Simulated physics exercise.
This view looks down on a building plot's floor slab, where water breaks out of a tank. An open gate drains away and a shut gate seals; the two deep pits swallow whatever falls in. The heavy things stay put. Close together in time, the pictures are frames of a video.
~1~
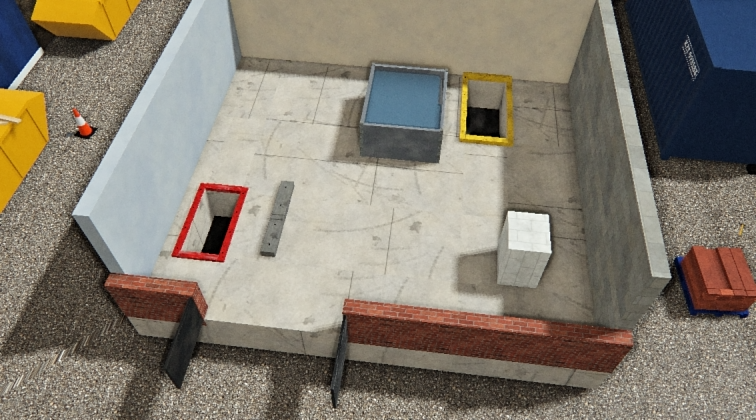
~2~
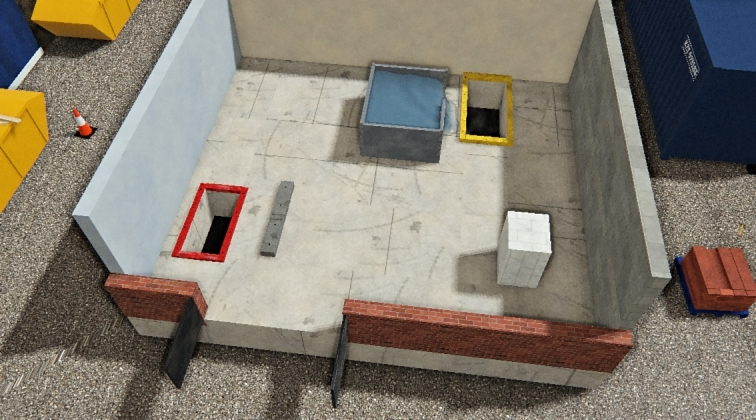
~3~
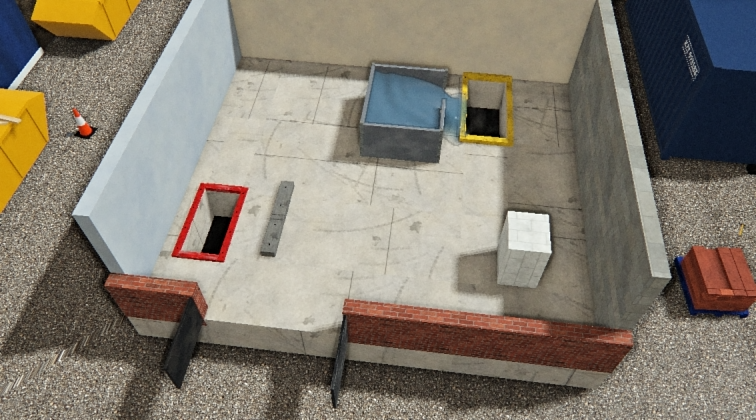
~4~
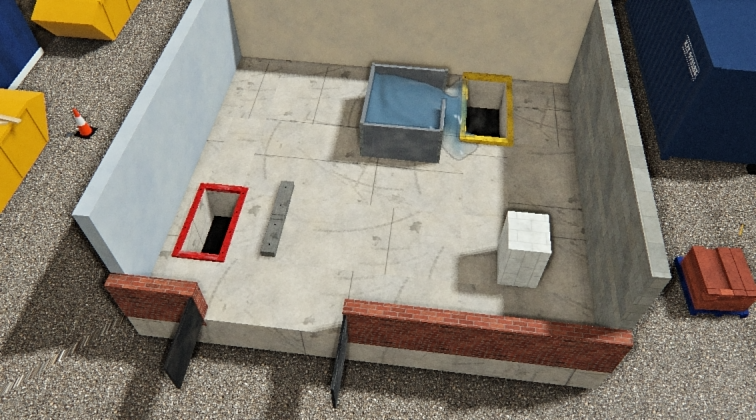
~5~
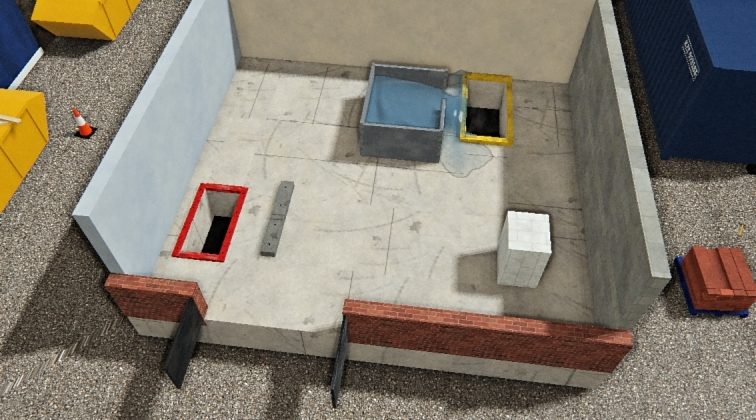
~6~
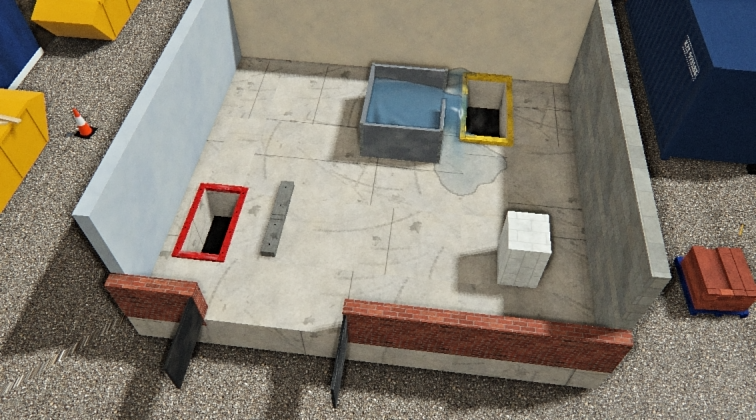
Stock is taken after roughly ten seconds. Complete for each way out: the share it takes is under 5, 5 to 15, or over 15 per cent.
Completed: For the gate it is under 5 per cent; for the red pit it is under 5 per cent; for the yellow pit it is over 15 per cent.
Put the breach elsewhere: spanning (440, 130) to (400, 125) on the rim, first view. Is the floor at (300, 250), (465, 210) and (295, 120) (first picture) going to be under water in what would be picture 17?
First spot submerged, second spot submerged, third spot spared.
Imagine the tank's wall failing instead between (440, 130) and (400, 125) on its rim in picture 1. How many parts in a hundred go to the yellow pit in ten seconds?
The yellow pit gets 0 per cent.
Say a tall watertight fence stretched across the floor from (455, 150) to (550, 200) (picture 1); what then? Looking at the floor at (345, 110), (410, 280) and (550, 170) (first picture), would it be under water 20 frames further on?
In order: Dry; dry; wet.
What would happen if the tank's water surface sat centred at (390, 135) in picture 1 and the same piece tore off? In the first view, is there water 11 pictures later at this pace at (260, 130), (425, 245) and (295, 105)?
Taking them as they were asked, they come out bone dry, bone dry, bone dry.
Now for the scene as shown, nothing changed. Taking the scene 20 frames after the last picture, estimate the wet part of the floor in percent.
I'd guess some 20 per cent.
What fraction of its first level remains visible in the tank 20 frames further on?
Around 30 percent.
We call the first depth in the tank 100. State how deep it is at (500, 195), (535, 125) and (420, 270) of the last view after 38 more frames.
My figures are about 2, 0 and 2 percent.
A moment on, water covers 10 % of the floor; the gate 0 %, the red pit 0 %, the yellow pit 27 %.
Next, water covers 10 % of the floor; the gate 0 %, the red pit 0 %, the yellow pit 39 %.
Then, water covers 20 % of the floor; the gate 0 %, the red pit 0 %, the yellow pit 50 %.
Later, water covers 30 % of the floor; the gate 0 %, the red pit 0 %, the yellow pit 56 %.
In the end, water covers 45 % of the floor; the gate 0 %, the red pit 0 %, the yellow pit 57 %.
